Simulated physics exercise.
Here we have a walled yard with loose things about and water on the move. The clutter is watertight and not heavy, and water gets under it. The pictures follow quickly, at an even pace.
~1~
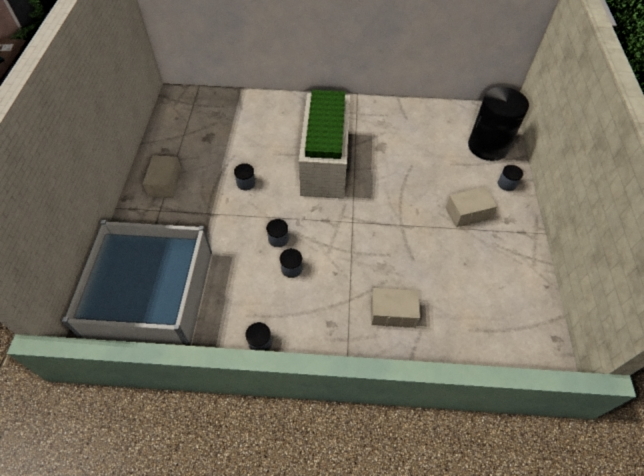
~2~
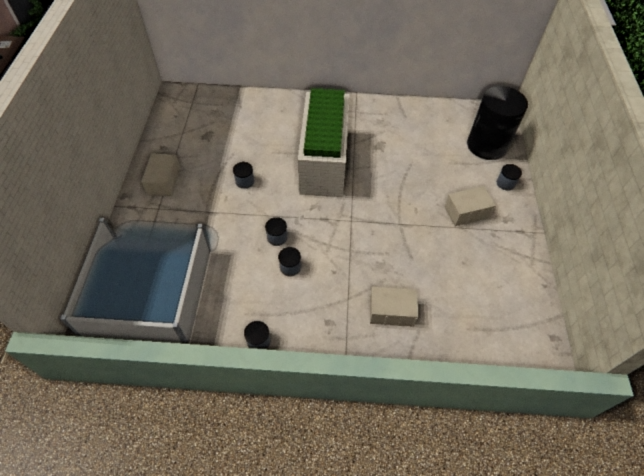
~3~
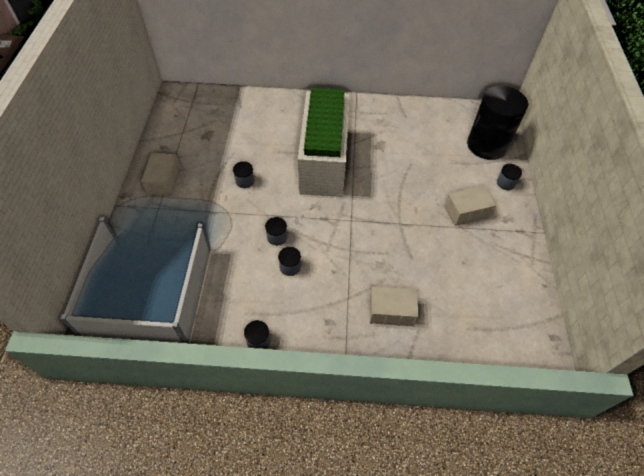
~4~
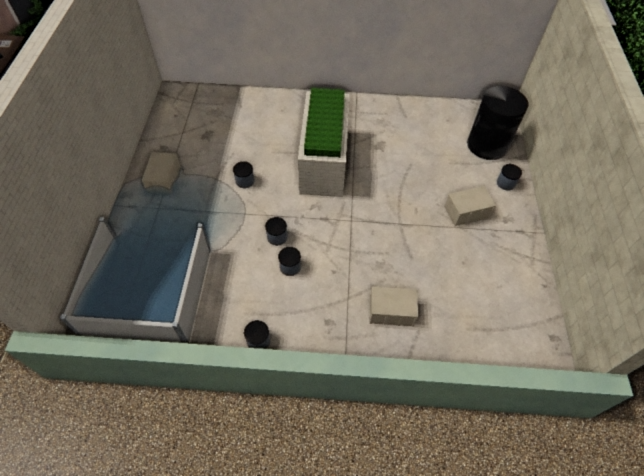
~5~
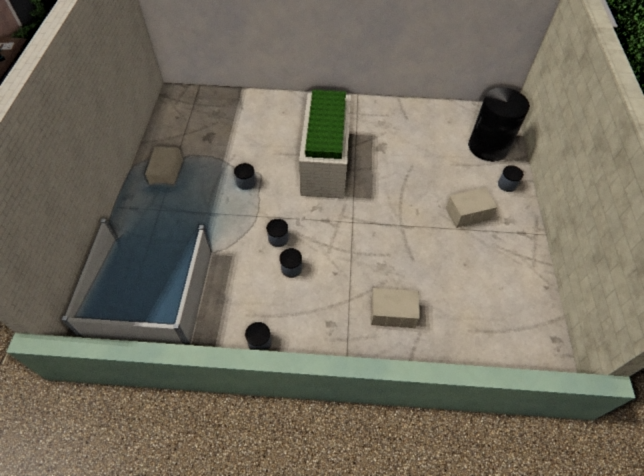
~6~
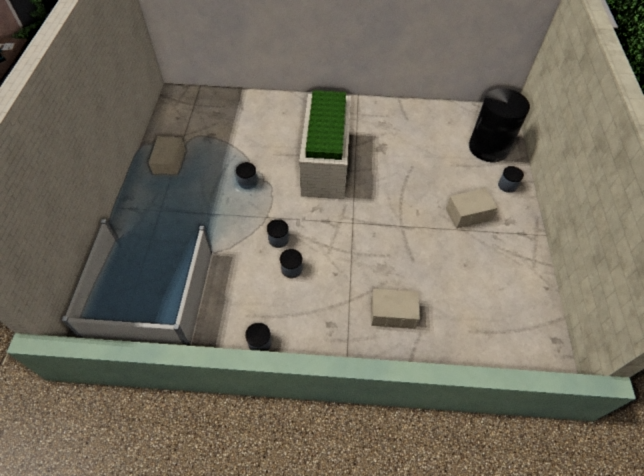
Water spreading from an opened tank at left across a walled yard, nudging a pale block slightly as other objects stay put.
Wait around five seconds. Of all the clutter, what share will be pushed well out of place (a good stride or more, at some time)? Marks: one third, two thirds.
Share: Under a third.
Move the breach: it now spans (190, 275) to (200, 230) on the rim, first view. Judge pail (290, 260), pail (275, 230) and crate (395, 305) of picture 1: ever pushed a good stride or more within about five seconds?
In turn: That far or more, that far or more, shifted that much.
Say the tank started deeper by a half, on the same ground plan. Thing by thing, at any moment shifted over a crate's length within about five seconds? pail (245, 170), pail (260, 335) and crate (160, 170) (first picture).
One after the other: Yes, no, that far or more.
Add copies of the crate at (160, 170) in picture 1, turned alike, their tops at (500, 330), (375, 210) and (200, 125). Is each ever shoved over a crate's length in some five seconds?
One after the other: Short of that, not that far, that far or more.
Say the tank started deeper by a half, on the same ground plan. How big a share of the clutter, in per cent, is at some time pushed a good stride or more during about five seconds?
Some 60 per cent.
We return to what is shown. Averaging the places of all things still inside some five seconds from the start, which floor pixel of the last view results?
Around (371, 227).
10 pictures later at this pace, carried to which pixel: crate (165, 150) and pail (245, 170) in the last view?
Near (180, 74) and (306, 85).
A moment on, 2 of 8 are well off their spots; 0 afloat.
Next, 2 of 8 are well off their spots; 2 afloat.
Later, 2 of 8 are well off their spots; 1 afloat.
In the end, 2 of 8 are well off their spots, and 2 have been at some point; 1 afloat.
